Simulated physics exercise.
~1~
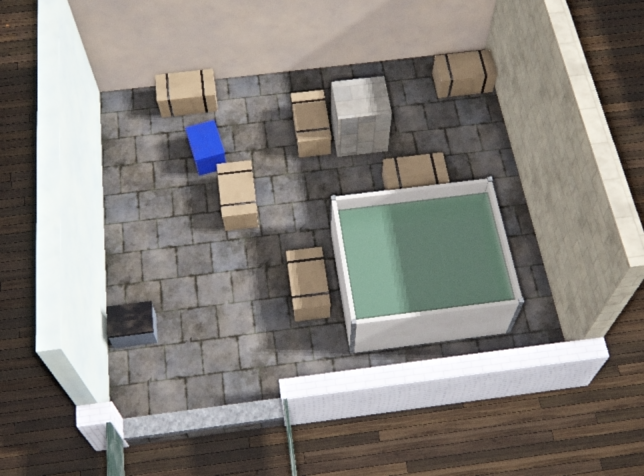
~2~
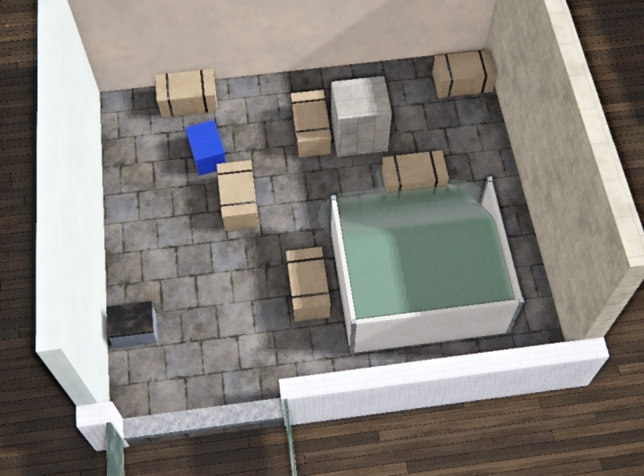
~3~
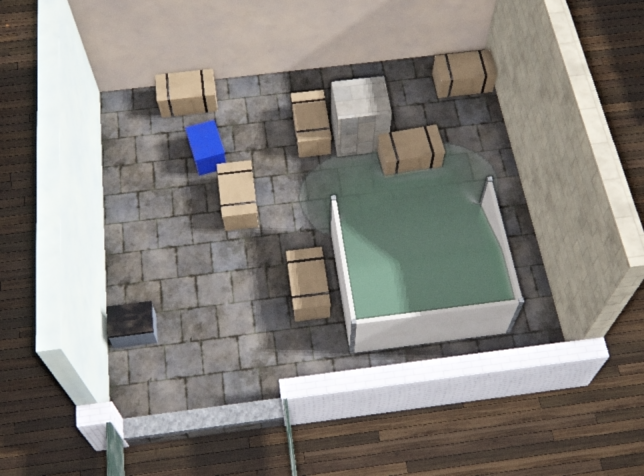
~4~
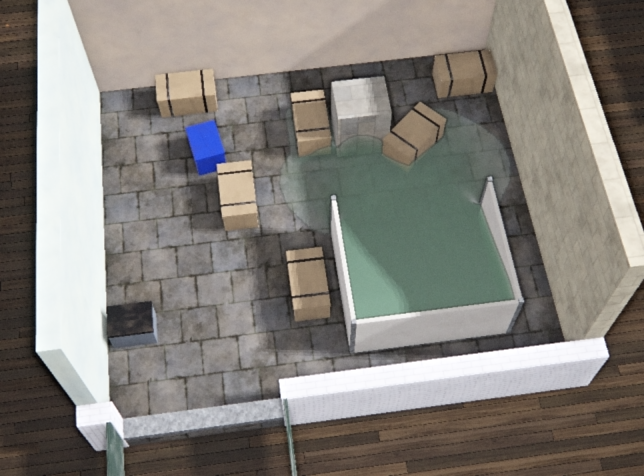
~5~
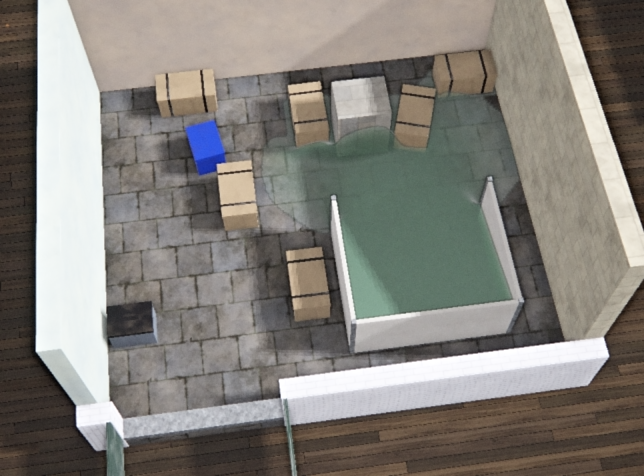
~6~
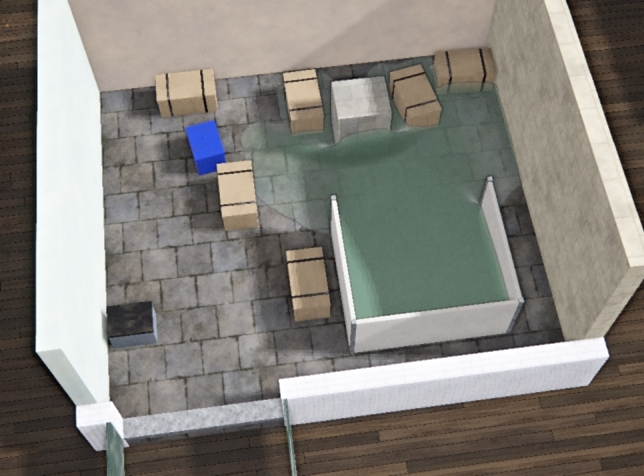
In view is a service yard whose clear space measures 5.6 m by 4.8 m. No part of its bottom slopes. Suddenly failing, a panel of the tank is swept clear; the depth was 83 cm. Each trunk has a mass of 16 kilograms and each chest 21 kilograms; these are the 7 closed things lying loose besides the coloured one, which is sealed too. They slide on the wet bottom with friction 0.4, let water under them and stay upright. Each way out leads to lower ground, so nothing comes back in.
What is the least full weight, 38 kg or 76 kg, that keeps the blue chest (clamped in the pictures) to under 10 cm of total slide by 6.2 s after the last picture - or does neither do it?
To my eye, it moves too far either way.
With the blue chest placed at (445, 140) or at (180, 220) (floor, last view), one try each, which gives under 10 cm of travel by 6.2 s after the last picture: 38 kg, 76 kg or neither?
One by one: No mass suffices; heavier mass alone.
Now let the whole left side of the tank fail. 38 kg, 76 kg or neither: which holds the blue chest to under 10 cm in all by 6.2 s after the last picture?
That way round, only the bigger mass holds.
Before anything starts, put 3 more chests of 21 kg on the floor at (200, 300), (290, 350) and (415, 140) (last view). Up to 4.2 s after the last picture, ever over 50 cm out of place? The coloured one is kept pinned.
One after another they come out beyond the mark, within the mark, beyond the mark.
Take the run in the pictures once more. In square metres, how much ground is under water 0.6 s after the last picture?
About 13 m2.
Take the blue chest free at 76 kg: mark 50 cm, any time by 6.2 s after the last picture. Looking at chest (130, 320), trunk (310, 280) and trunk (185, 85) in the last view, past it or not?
Above, below, above.
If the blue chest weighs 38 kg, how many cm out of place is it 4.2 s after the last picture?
Close to 350 centimetres.
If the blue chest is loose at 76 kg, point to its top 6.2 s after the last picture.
Somewhere around (172, 145), I'd say.
Then, 0.6 s after the last picture the blue chest would be 10 cm from its start with 38 kg and 1 cm from its start with 76 kg; 9 cm of water round it then.
Then, 2.3 s after the last picture the blue chest would be 123 cm from its start with 38 kg and 36 cm from its start with 76 kg; 15 cm of water round it then.
Then, 4.2 s after the last picture the blue chest would be 332 cm from its start with 38 kg and 44 cm from its start with 76 kg; 13 cm of water round it then.
Then, 6.2 s after the last picture the blue chest would be gone out with 38 kg and 44 cm from its start with 76 kg; 9 cm of water round it then.
